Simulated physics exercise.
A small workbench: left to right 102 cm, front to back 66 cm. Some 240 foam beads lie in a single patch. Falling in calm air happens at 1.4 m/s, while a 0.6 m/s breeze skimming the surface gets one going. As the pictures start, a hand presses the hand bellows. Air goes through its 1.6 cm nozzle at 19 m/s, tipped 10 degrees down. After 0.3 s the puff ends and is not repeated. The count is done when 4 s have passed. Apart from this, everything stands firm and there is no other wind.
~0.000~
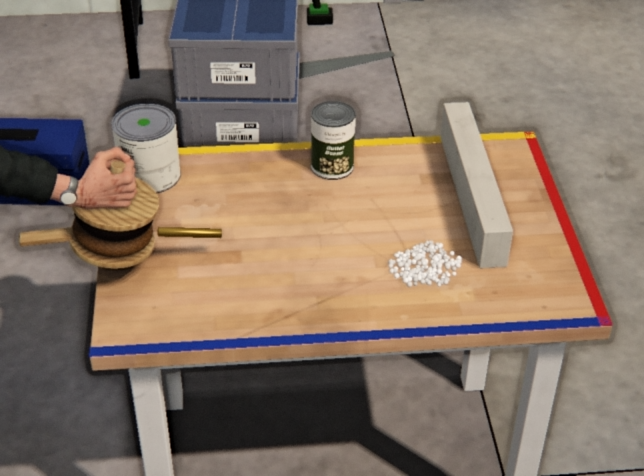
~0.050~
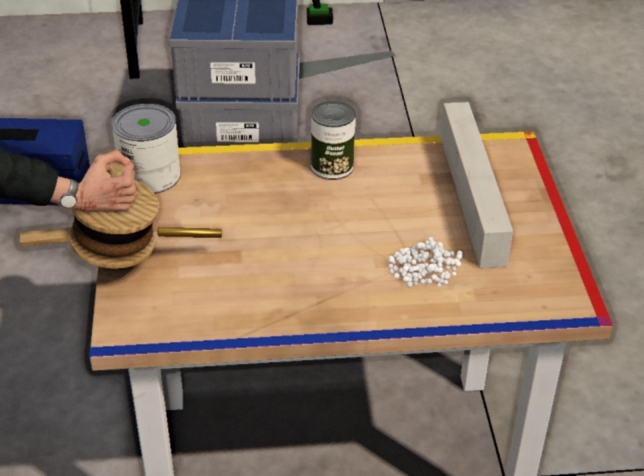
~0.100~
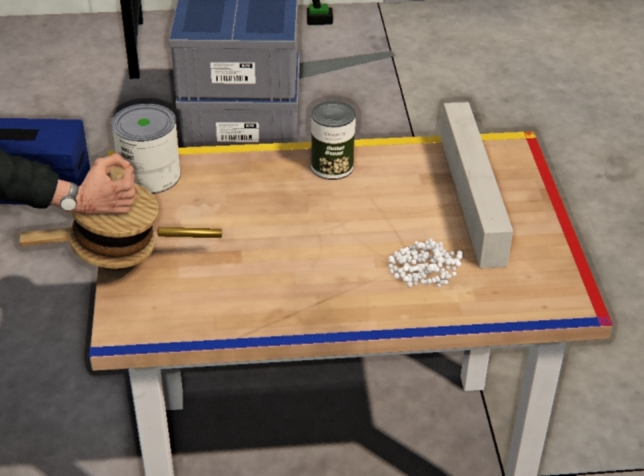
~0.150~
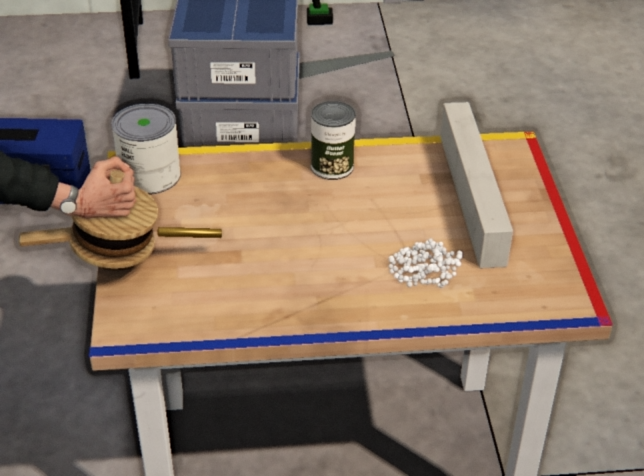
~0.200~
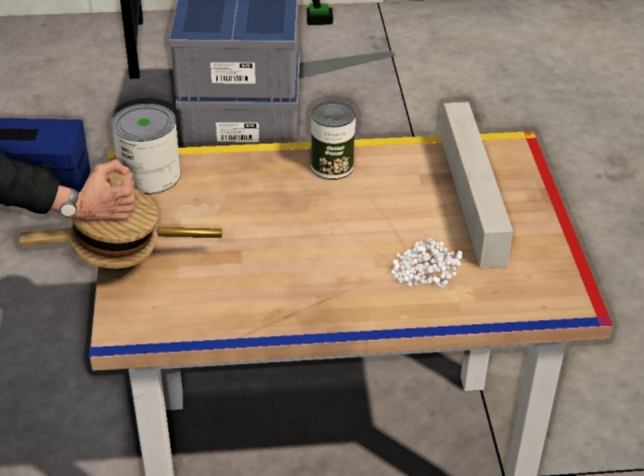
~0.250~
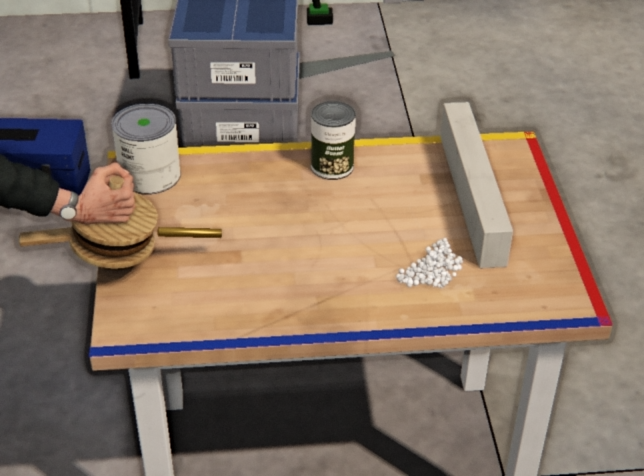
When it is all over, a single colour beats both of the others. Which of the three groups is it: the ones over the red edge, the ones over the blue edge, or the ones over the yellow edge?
The group over the blue edge.
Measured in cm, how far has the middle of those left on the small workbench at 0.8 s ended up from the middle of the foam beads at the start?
Measured offset: Approx. 25 cm.
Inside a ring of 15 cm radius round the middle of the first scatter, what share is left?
Near 10 %.
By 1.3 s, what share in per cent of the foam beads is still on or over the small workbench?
Around 50 %.
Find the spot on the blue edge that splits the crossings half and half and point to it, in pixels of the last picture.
Around (523, 331).
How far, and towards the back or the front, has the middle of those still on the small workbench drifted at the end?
The middle moved forwards, roughly 10 cm.
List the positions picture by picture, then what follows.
In the first picture, the middle of the foam beads is near (424, 264), none has stirred yet and the mouth of the hand bellows is at (222, 233).
In the second picture, the middle of the foam beads is near (423, 260), none has stirred yet, the red edge is centred on (569, 219), the blue edge is centred on (356, 341) and the yellow edge is centred on (324, 142).
In the third picture, the middle of the foam beads is near (423, 260), none has stirred yet, the top of a plank is at (476, 162) and the top of a tin is at (333, 113).
In the fourth picture, the middle of the foam beads is near (423, 260) and none has stirred yet.
In the fifth picture, the middle of the foam beads is near (426, 266) and none has stirred yet.
In the sixth picture, the middle of the foam beads is near (436, 265), the farthest in sight from the hand bellows is at (460, 263) and about 35 % have left their places.
After 0.8 s the count stands so, 0 % are over the red edge, 51 % over the blue edge and 0 % over the yellow edge; the middle of those left on the top is near (544, 297).
After 1.3 s the count stands so, 0 % are over the red edge, 54 % over the blue edge and 0 % over the yellow edge; the middle of those left on the top is near (546, 297).
After 2.2 s the count stands so, 0 % are over the red edge, 54 % over the blue edge and 0 % over the yellow edge; the middle of those left on the top is near (546, 297).
After 4.0 s, at the end, 0 % are over the red edge, 54 % over the blue edge and 0 % over the yellow edge; the middle of those left on the top is near (546, 297).
